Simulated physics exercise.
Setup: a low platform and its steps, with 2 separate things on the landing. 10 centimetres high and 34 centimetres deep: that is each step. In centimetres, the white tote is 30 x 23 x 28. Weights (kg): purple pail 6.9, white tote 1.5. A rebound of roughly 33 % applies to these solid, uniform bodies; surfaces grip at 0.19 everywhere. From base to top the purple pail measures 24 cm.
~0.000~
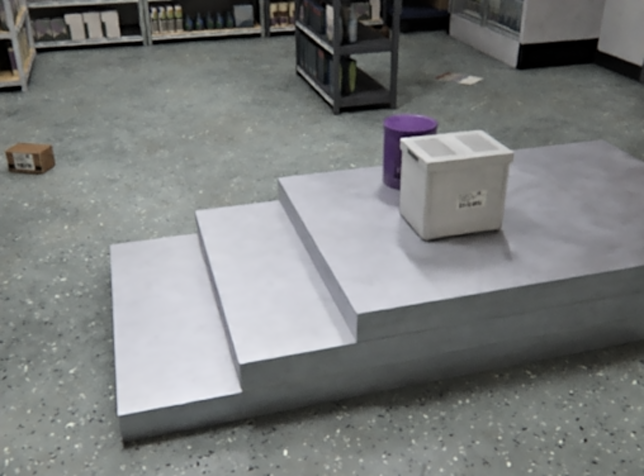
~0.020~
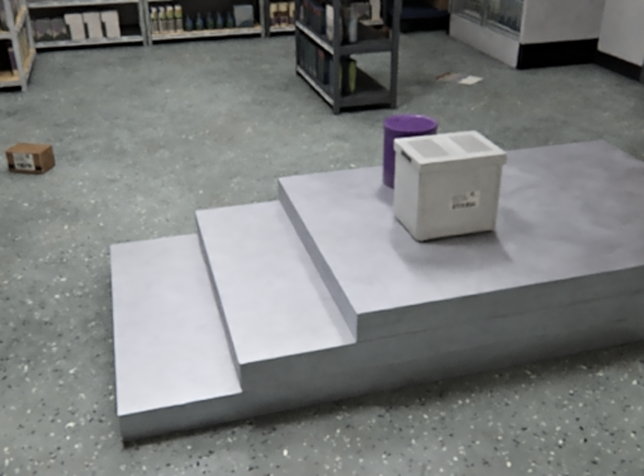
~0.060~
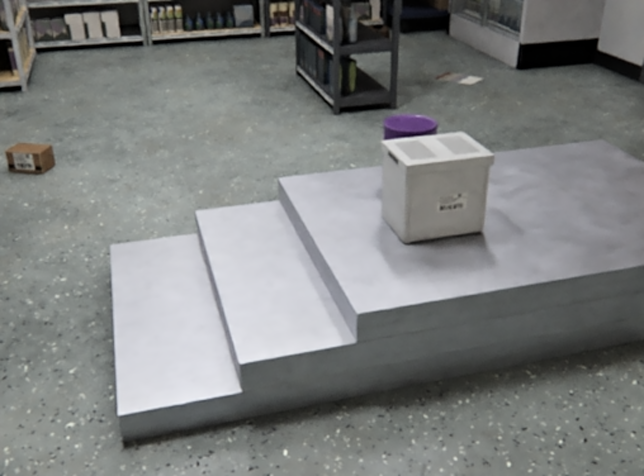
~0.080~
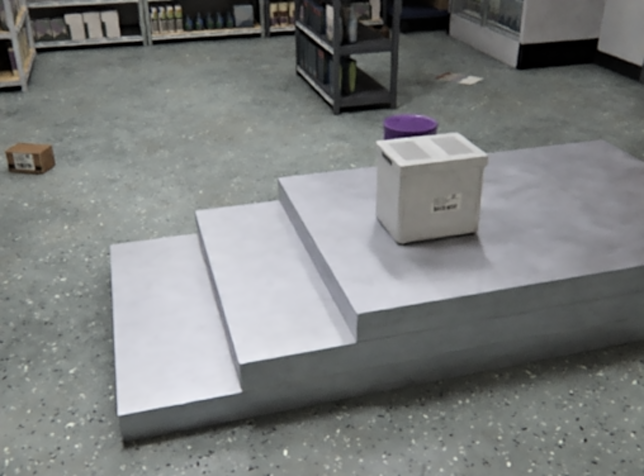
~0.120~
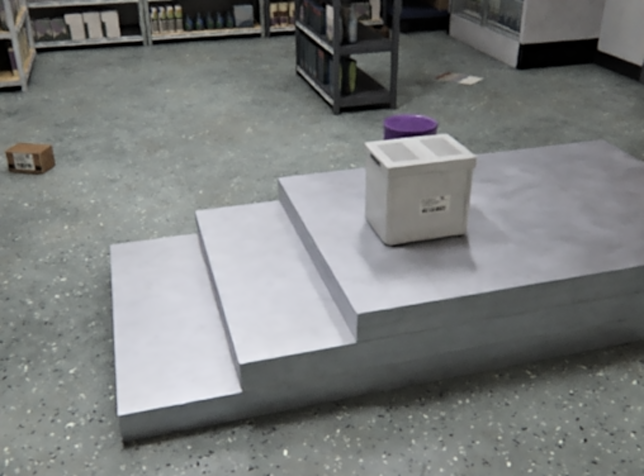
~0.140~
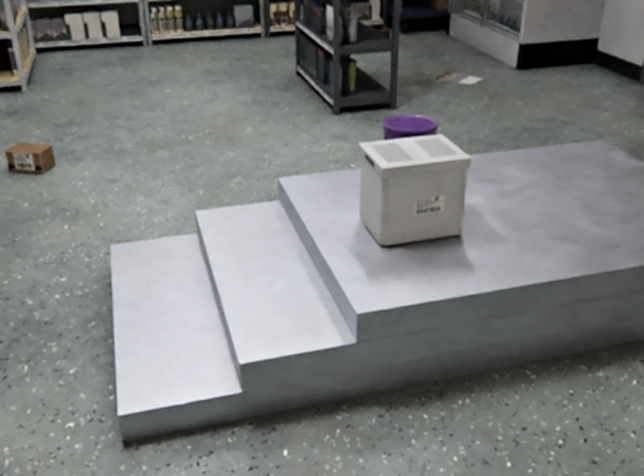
A white lidded tote slides slowly leftward across the top of a low grey platform, passing in front of a purple pail and covering more of it. The pail stays still behind it, with two steps descending at the left and a small brown box on the speckled floor beyond. The fixed view looks down on a room with stocked shelves at the back, and nobody is seen touching the tote.
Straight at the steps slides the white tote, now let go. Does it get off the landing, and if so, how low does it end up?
No, it stays on the landing.
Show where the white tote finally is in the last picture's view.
You'll find it at about (344, 199).
Around 0.24 s, 26 cm of landing left; white tote near (388, 193).
Around 0.44 s, 14 cm of landing left; white tote near (355, 197).
Finally (1.0 s), 10 cm of landing left; purple pail still in place (within 12 cm). Final places as that camera would see them, white tote near (344, 199).
